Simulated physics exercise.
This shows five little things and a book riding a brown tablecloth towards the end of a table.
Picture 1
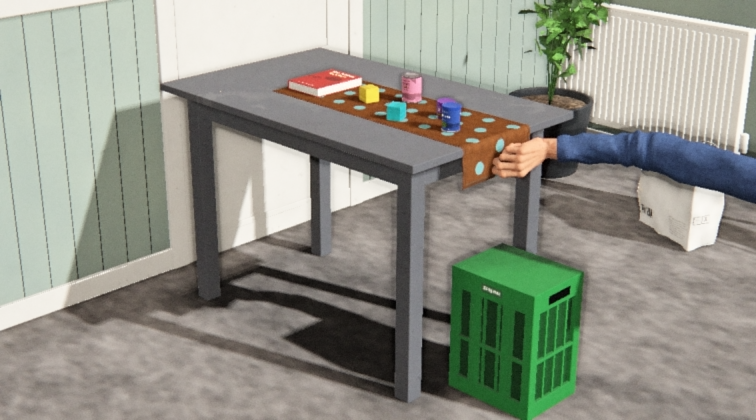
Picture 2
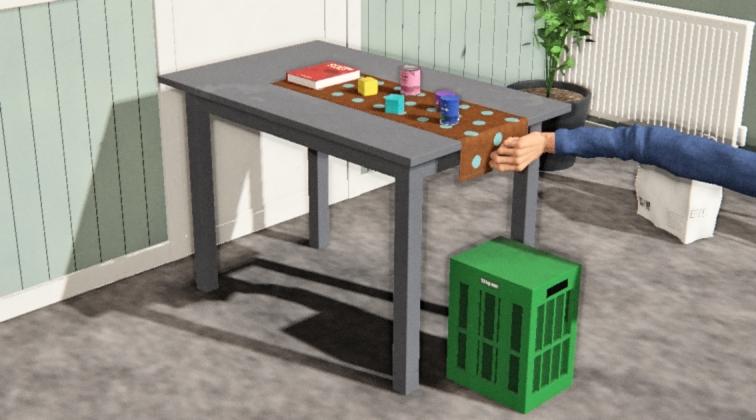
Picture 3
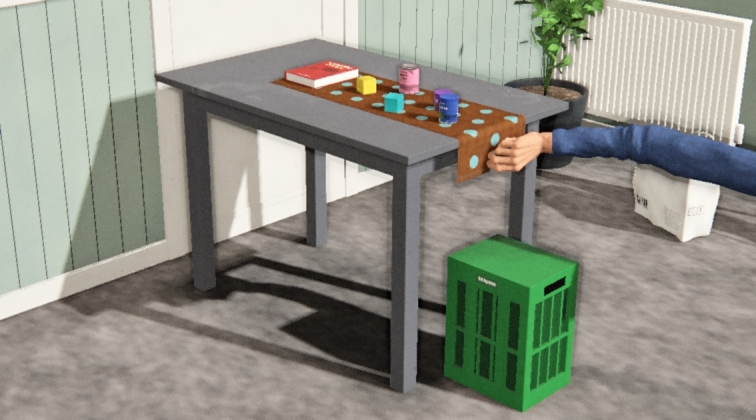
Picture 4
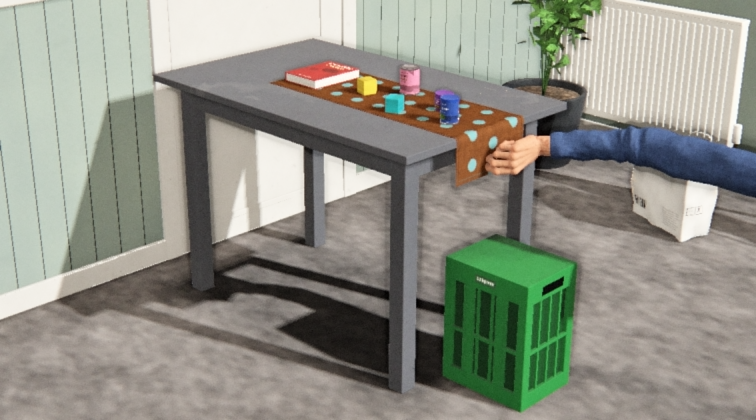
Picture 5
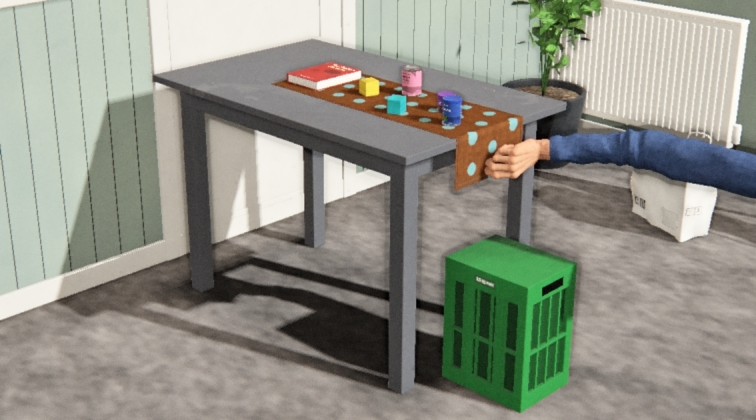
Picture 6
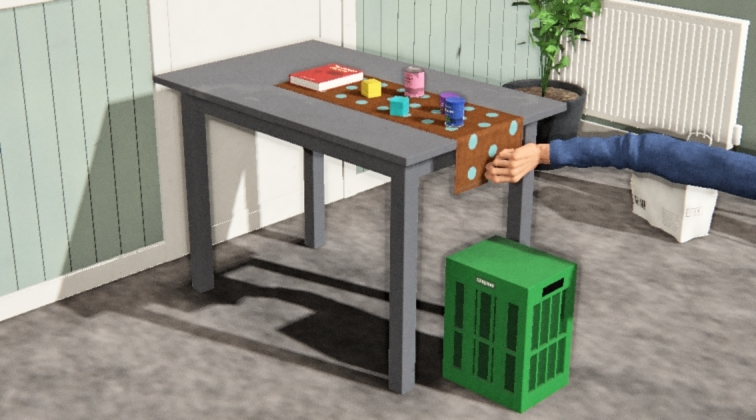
On a grey table, a hand slowly pulls a spotted brown cloth carrying small objects slightly rightward.
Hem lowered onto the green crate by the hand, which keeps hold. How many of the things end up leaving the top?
Oh, the ones that fall number just the two this time.
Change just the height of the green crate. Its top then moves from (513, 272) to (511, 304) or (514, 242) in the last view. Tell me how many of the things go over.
It comes to 3 for the first height and 1 for the second.
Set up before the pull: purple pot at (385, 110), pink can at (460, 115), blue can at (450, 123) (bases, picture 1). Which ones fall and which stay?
Purple pot: Stays. Pink can: Goes. Blue can: Goes.
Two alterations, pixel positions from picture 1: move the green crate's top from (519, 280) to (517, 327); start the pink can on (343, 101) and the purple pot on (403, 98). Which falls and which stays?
As for the pink can, it stays in place; as for the purple pot, it stays in place.
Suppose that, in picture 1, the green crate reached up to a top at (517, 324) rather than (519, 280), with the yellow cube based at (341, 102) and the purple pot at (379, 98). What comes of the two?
Yellow cube: Safe; purple pot: Safe.
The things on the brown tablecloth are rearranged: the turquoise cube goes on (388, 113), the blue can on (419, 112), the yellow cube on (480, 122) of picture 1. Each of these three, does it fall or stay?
Turquoise cube: Still up. Blue can: Still up. Yellow cube: Gone off.
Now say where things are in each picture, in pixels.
Hem (462, 190); blue can (451, 105); purple pot (446, 101); turquoise cube (396, 104); pink can (412, 75); yellow cube (369, 87); top of the crate (519, 280), in the first picture.
Hem (459, 183); blue can (450, 98), in the second picture.
Hem (457, 184); purple pot (444, 92), in the third picture.
Hem (456, 187); turquoise cube (395, 96); top of the crate (513, 271), in the fourth picture.
Hem (455, 191); pink can (412, 68), in the fifth picture.
Hem (454, 194); blue can (455, 100); purple pot (449, 95); turquoise cube (399, 99); pink can (415, 69); yellow cube (371, 81), in the sixth picture.
Soon after, hem near (489, 206); all still up.
Then, hem on the crate; blue can gone.
Further on, hem on the crate; blue can and purple pot gone.
At rest, hem on the crate; blue can and purple pot gone. It carries off two.
